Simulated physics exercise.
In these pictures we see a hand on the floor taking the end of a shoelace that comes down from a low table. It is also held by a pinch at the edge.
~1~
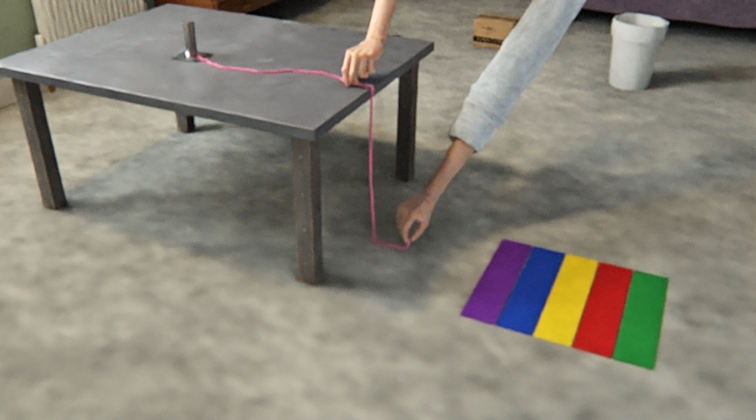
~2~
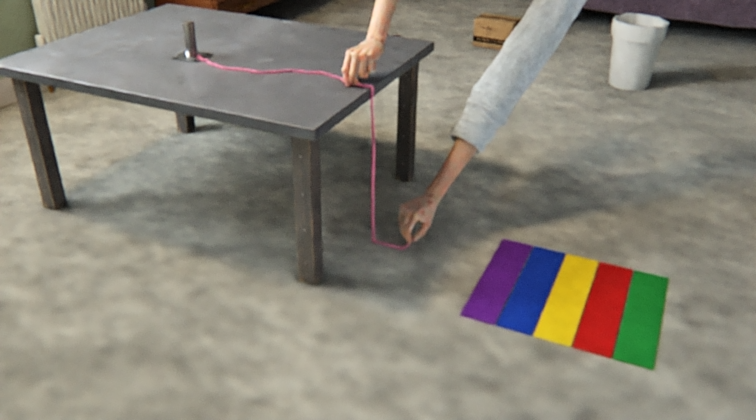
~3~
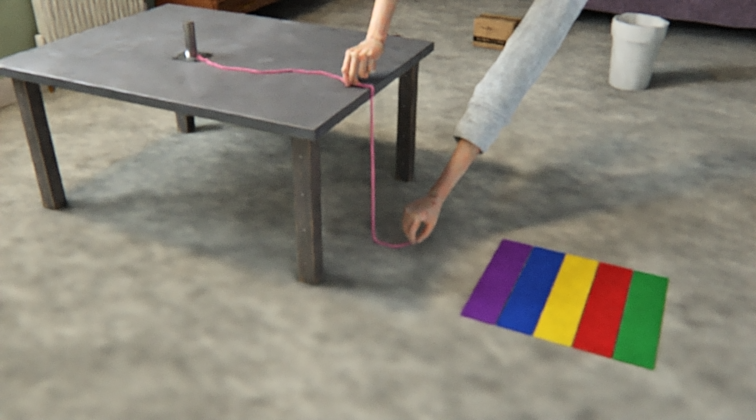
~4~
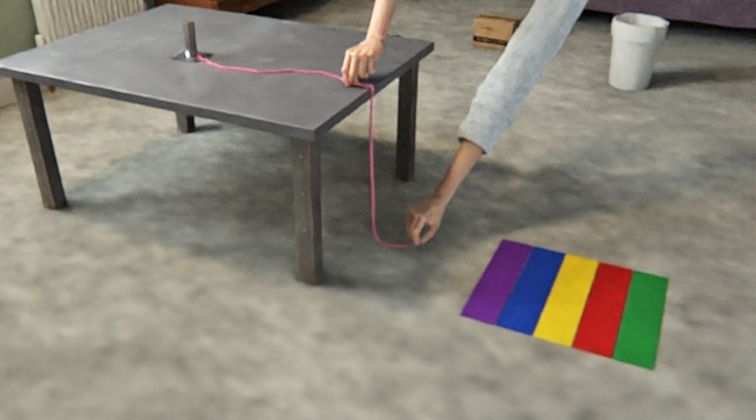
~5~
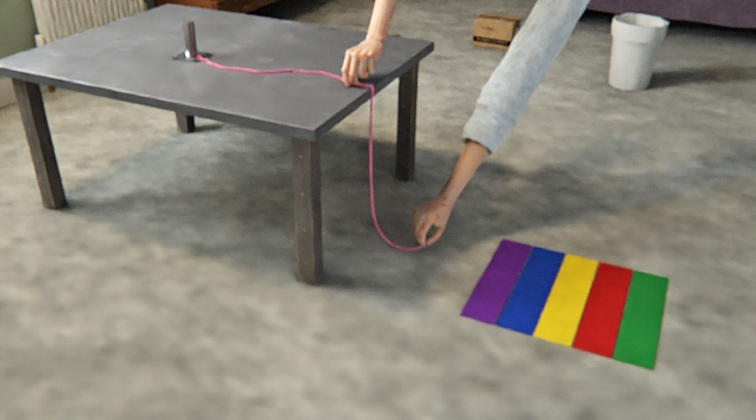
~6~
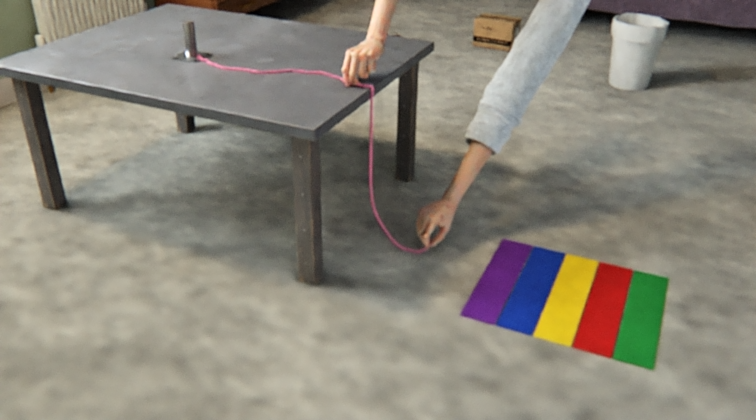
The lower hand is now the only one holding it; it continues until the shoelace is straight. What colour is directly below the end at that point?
The colour below it is blue.
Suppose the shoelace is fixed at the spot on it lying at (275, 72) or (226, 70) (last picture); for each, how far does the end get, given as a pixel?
Pixel positions per try: (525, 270); (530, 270).
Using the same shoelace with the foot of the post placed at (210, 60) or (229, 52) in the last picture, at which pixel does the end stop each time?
In order: (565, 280), then (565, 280).
Soon after, end near (472, 255); short of the strips.
Then, end near (512, 265); over purple.
At full stretch, end near (536, 271); over blue. Over blue.
